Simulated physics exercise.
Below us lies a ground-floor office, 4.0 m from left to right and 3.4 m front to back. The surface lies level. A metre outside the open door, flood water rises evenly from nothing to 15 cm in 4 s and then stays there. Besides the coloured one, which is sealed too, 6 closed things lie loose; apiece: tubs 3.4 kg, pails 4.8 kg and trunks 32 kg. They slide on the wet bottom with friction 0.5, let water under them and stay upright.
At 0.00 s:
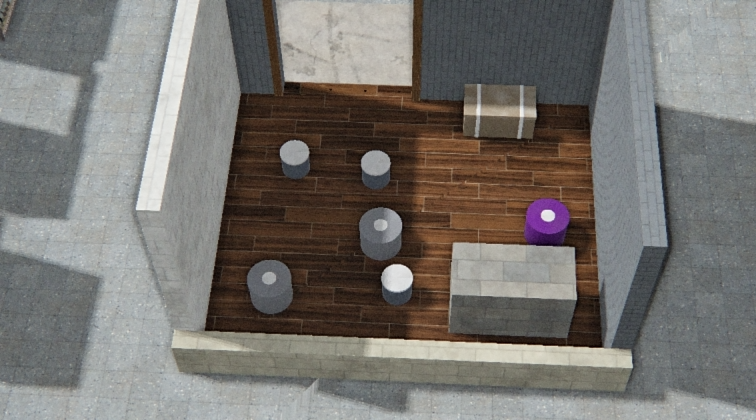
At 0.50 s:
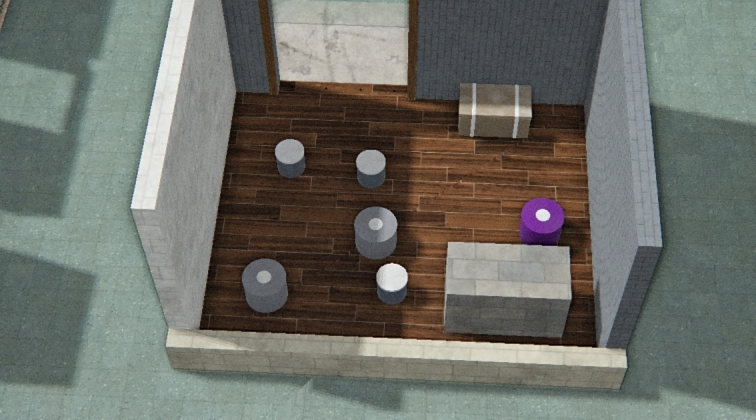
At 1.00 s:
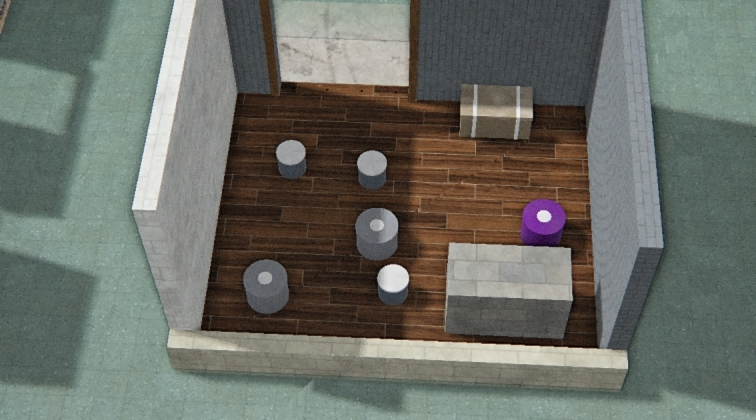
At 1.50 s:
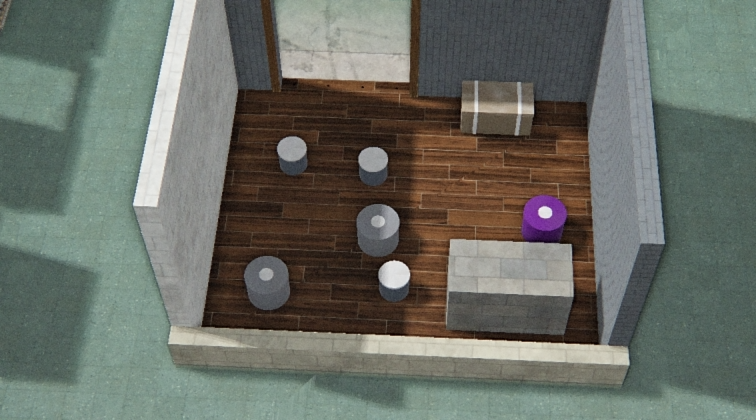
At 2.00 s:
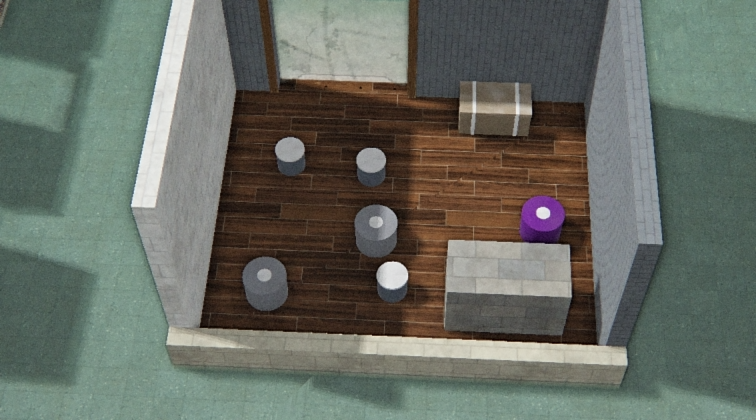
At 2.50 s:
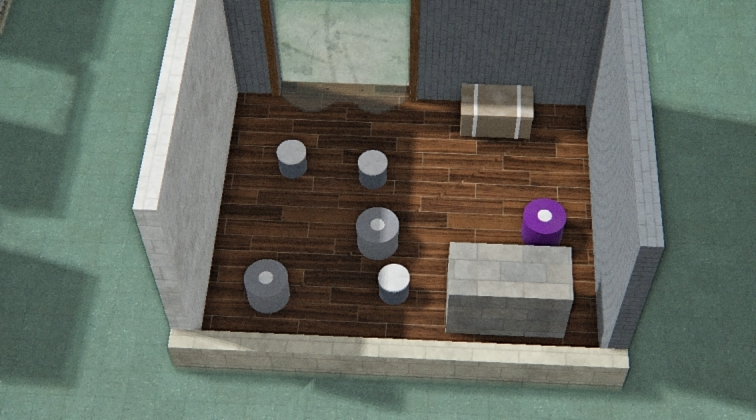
Greenish water covers the ground outside a small room, then edges through the open doorway.
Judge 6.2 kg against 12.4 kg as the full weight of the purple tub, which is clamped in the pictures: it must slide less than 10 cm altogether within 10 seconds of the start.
For it, only the larger load is enough.
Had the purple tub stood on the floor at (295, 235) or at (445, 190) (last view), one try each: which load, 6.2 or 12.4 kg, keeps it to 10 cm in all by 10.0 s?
In turn: Neither holds; it takes the larger.
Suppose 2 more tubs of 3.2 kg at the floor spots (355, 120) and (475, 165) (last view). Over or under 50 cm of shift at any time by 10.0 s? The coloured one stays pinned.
In turn: Over, short of it.
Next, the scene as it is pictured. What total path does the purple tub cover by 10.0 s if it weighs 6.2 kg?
Some 40 cm in all.
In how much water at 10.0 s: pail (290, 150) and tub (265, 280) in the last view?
Roughly 11 and 11 cm.
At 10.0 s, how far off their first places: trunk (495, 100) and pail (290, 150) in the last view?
In turn: 0 cm, 200 cm.
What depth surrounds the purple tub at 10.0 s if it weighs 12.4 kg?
About 5 cm.
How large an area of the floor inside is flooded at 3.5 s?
About 1.5 m2.
After 3.5 s the purple tub would be 0 cm from its start with 6.2 kg and 0 cm from its start with 12.4 kg; 0 cm of water round it then.
After 4.5 s the purple tub would be 0 cm from its start with 6.2 kg and 0 cm from its start with 12.4 kg; 0 cm of water round it then.
After 7.0 s the purple tub would be 0 cm from its start with 6.2 kg and 0 cm from its start with 12.4 kg; 2 cm of water round it then.
After 10.0 s the purple tub would be 33 cm from its start with 6.2 kg and 0 cm from its start with 12.4 kg; 5 cm of water round it then.
